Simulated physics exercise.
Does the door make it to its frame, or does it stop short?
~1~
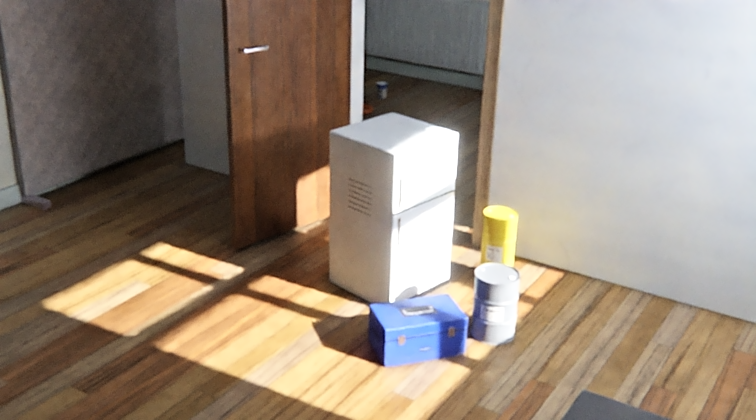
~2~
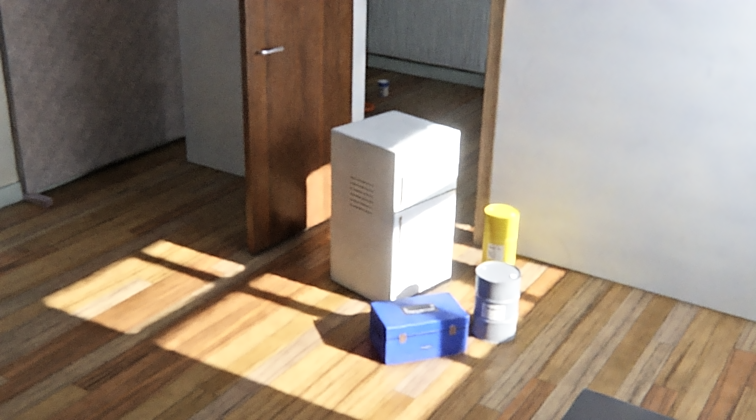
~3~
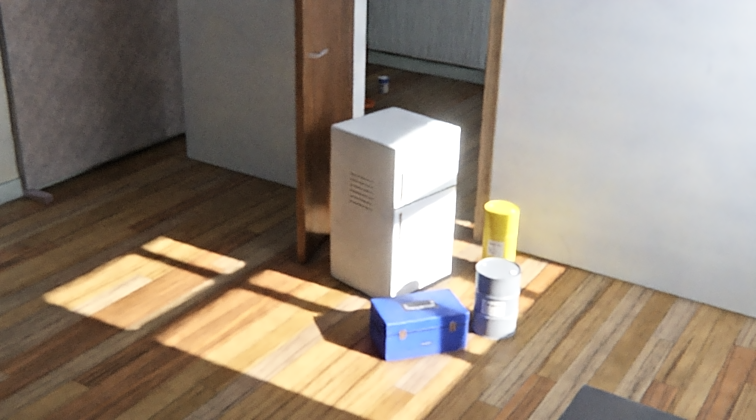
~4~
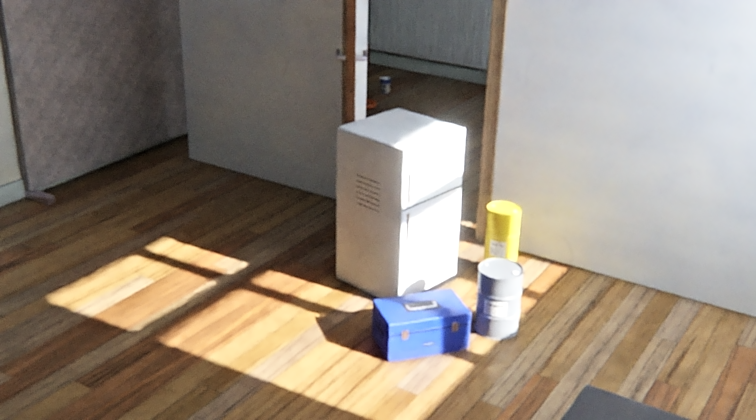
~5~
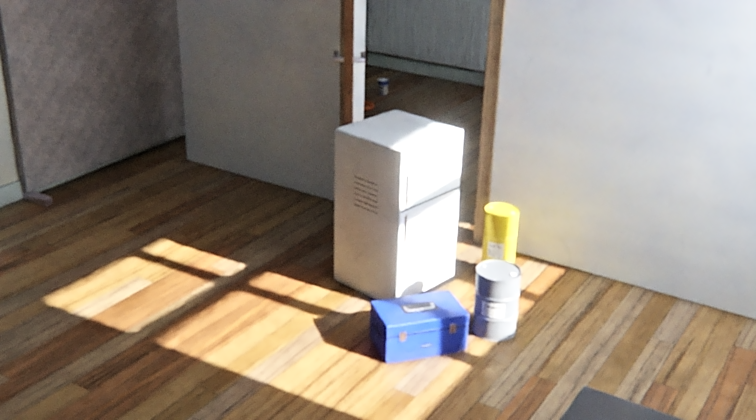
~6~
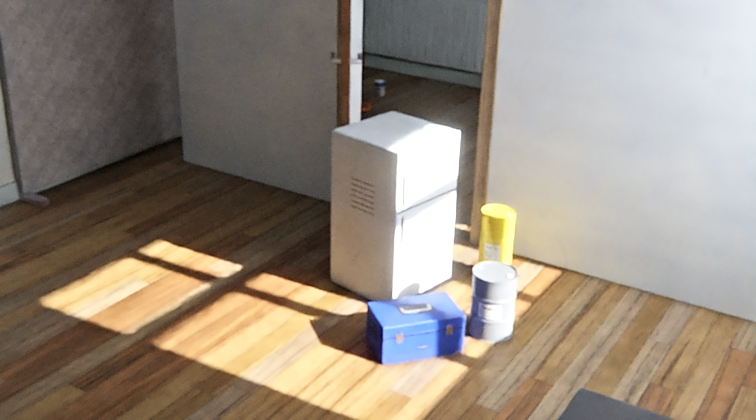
The door stops short of its frame, and the doorway is still open behind the white fridge.
